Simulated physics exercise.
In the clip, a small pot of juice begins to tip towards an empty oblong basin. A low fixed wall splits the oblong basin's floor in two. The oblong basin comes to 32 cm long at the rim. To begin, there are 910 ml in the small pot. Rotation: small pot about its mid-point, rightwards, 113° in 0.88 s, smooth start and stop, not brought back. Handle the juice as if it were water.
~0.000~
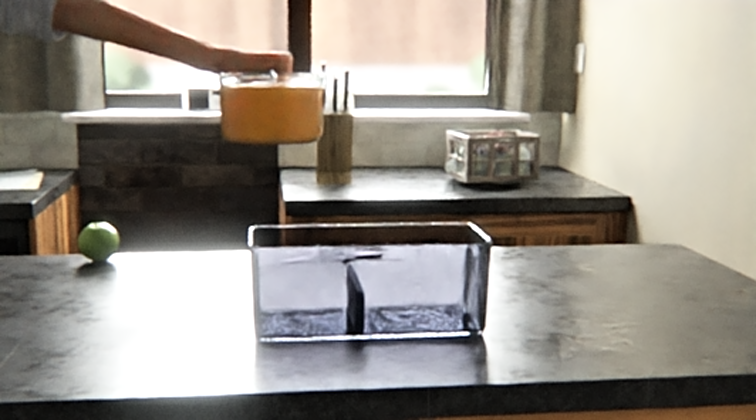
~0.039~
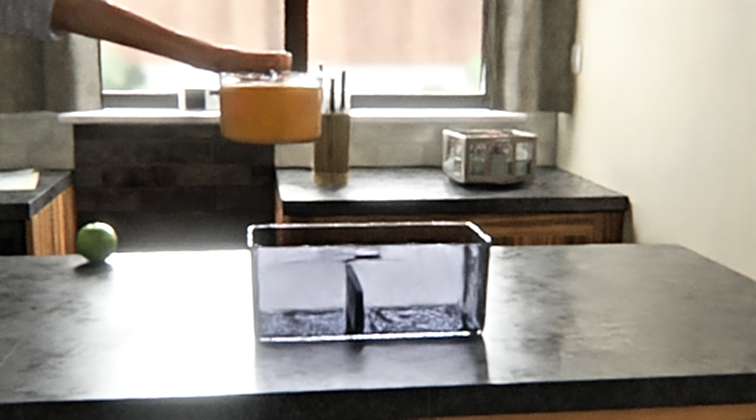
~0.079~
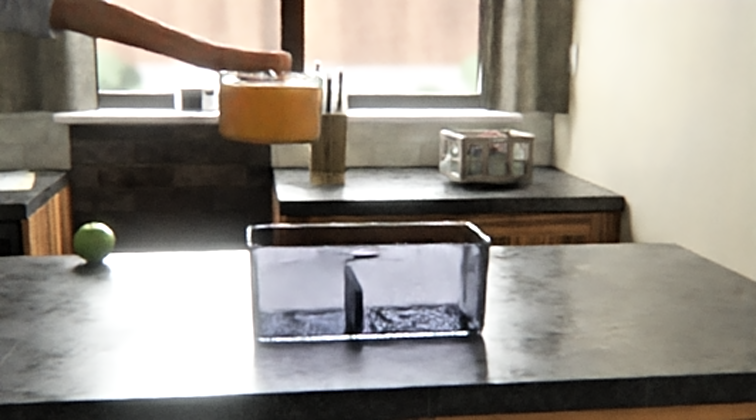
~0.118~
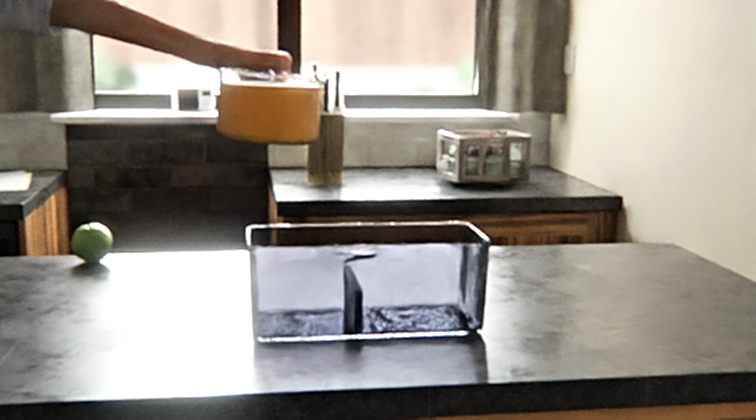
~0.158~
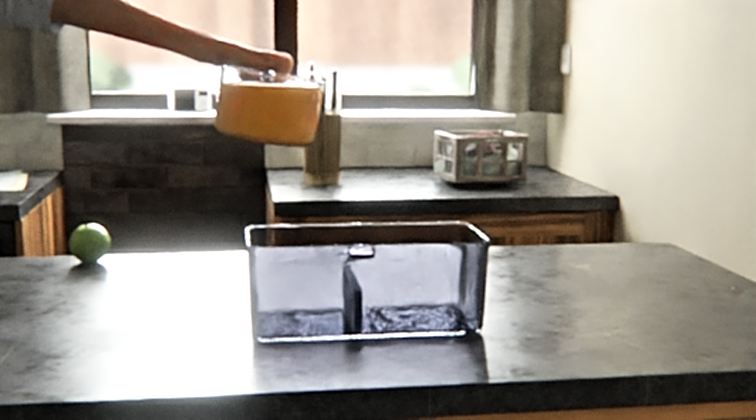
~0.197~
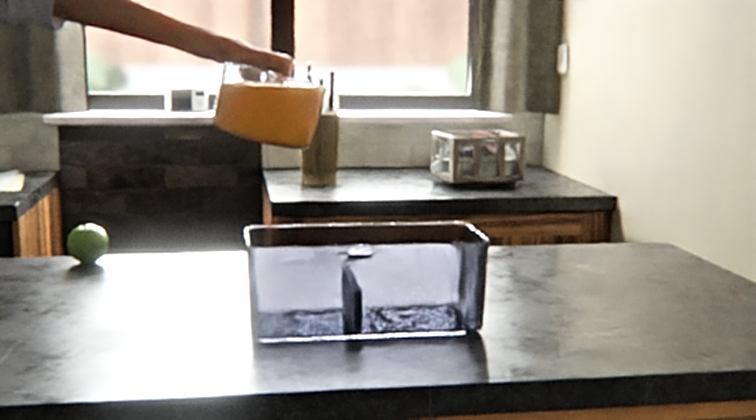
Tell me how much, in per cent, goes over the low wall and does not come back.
I would say about 75 per cent.
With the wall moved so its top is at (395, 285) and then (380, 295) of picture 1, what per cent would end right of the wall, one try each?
Result: 20 per cent, then 50 per cent.
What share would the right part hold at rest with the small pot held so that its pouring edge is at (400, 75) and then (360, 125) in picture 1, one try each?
I'd say 85 percent on the first go, 95 percent on the next.
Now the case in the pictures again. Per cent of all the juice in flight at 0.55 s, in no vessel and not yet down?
About 38 per cent.
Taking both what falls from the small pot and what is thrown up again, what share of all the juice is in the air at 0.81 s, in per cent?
Close to 12 %.
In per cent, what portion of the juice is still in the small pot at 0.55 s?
54 %.
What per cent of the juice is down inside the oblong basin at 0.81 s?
Close to 80 in a hundred.
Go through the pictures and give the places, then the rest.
The first frame shows tilt 0°; pouring edge (323, 77); surface from (222, 85) to (322, 85); the oblong basin's rim runs from (251, 238) to (481, 234); the wall's top is at (355, 280).
The second frame shows tilt 1°; pouring edge (323, 77); surface from (221, 85) to (320, 85).
The third frame shows tilt 2°; pouring edge (323, 79); surface from (221, 84) to (321, 86).
The fourth frame shows tilt 5°; pouring edge (324, 81); surface from (221, 83) to (321, 86).
The fifth frame shows tilt 9°; pouring edge (324, 85); surface from (221, 84) to (322, 87).
The sixth frame shows tilt 13°; pouring edge (325, 89); surface from (221, 85) to (323, 87).
By 0.55 s the tilt is 78° and 54 per cent is still to pour, 0 is left of the wall and 8 right of it.
By 0.81 s the tilt is 111° and 7 per cent is still to pour, 8 is left of the wall and 72 right of it.
By 1.08 s the tilt is 113° and 0 per cent is still to pour, 23 is left of the wall and 75 right of it.
By 1.38 s the tilt is 113° and 0 per cent is still to pour, 24 is left of the wall and 75 right of it.
At rest 24 per cent lies left of the wall, 75 right of it and 1 outside.
